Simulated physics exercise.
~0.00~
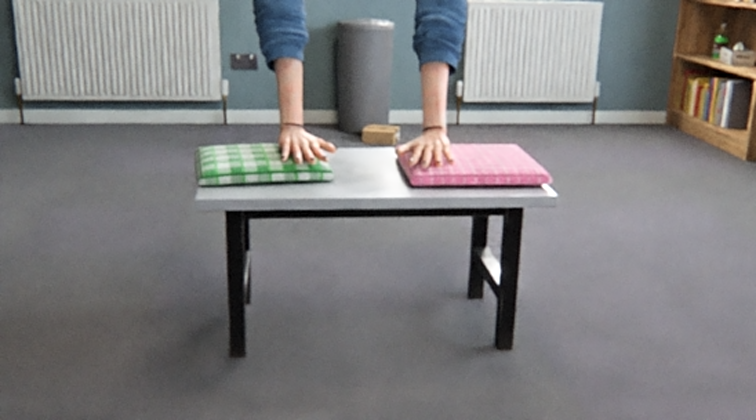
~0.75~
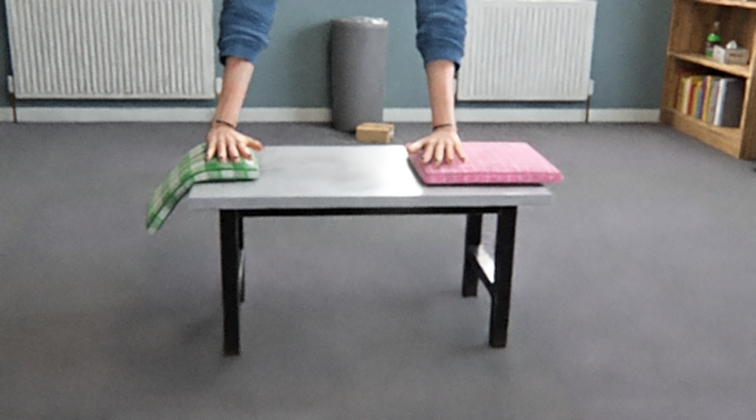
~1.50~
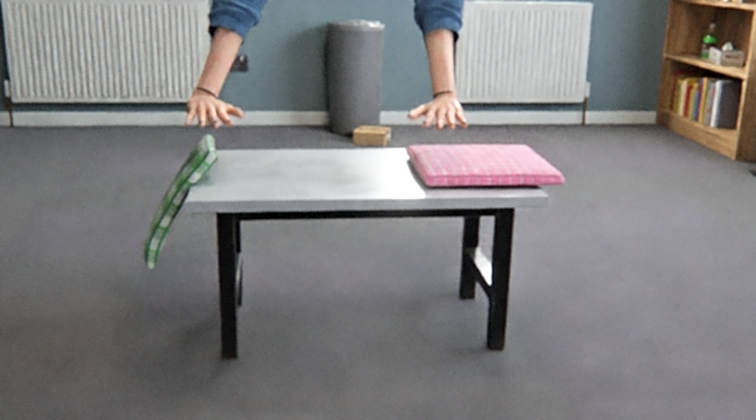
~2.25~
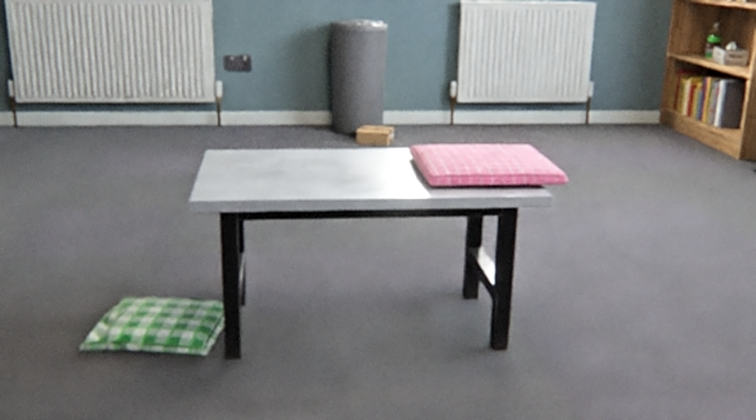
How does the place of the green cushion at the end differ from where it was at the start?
At the start the green cushion lay on the left part of the tabletop, and at the end it was on the floor by the table's left end.
